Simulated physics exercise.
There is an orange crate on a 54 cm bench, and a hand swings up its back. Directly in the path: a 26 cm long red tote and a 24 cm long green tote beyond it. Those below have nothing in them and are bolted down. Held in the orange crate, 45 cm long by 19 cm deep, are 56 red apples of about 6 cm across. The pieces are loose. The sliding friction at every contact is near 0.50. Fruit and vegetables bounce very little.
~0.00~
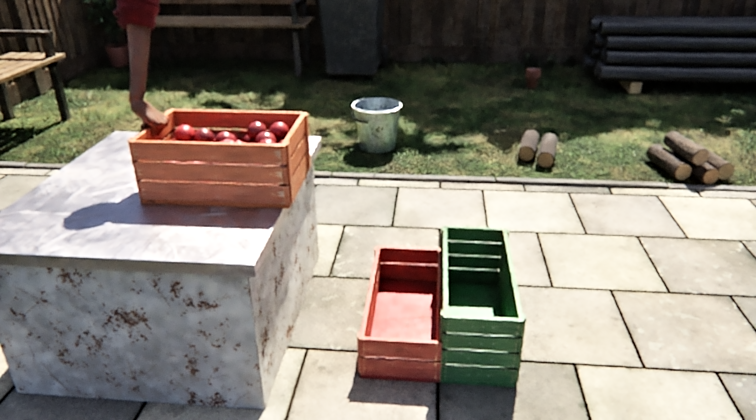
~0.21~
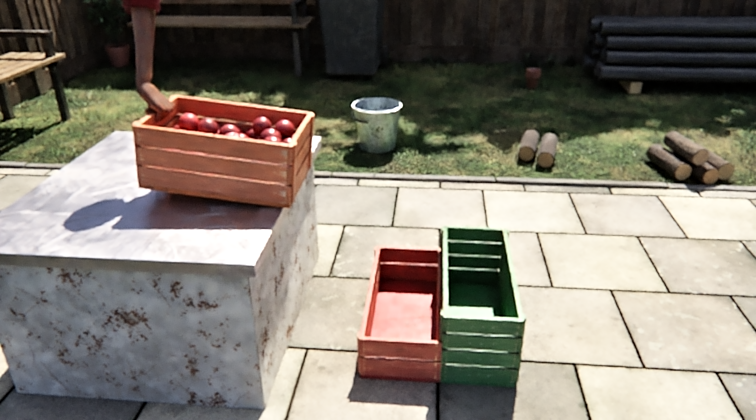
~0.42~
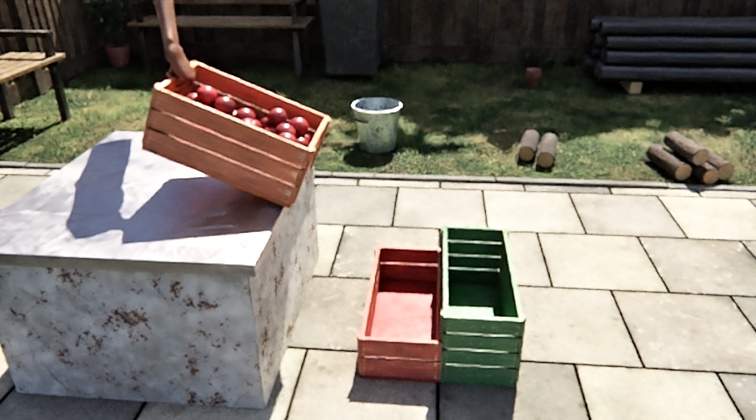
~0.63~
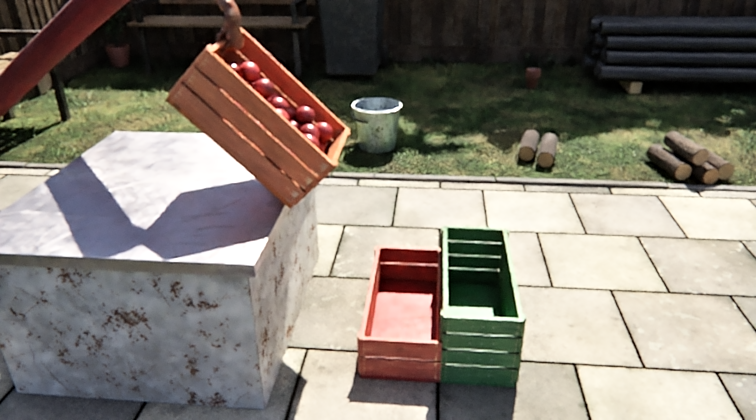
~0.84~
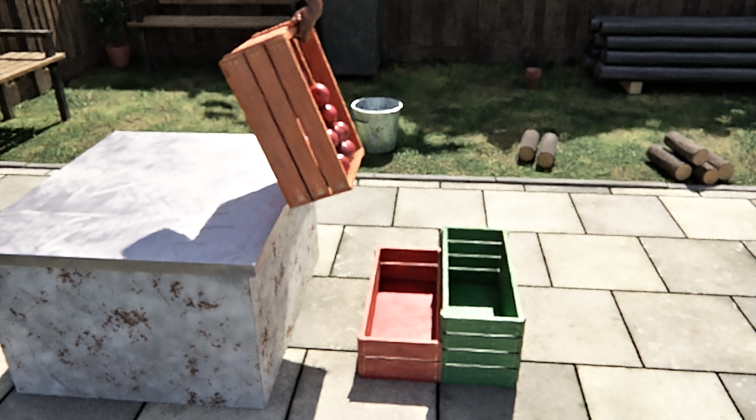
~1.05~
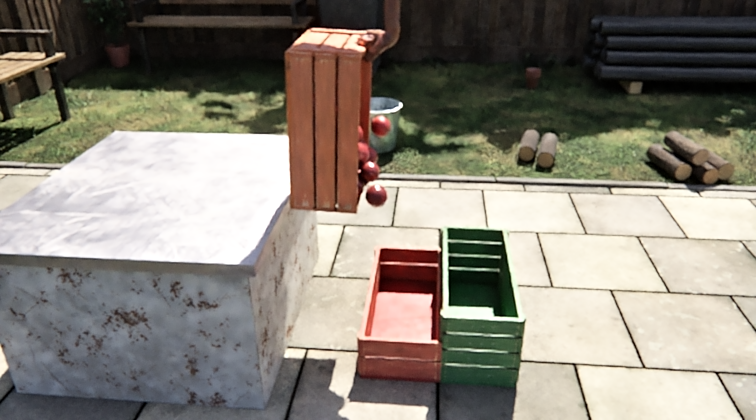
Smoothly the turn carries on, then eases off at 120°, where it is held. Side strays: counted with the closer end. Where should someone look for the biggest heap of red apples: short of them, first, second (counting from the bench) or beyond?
It's the red tote, the closest one.
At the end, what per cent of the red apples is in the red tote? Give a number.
Estimated share: Around 90 in a hundred.
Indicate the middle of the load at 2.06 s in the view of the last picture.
(412, 314).
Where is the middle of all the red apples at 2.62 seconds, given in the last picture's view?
Somewhere around (412, 314) in pixels.
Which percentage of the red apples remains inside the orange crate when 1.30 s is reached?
About 60 percent.
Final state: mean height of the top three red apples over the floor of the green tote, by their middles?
That is close to 3 centimetres.
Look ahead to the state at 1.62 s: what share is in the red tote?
By that time, roughly 65 percent.
After 1.30 s, tilt 113°; 35 still in the orange crate, 5 in the red tote and 16 in the air.
After 1.62 s, tilt 120°; 1 still in the orange crate, 36 in the red tote, 6 in the green tote and 13 in the air.
After 2.06 s, tilt 120°; 49 in the red tote and 7 in the green tote.
When it is over (at 2.62 s), 49 in the red tote and 7 in the green tote.
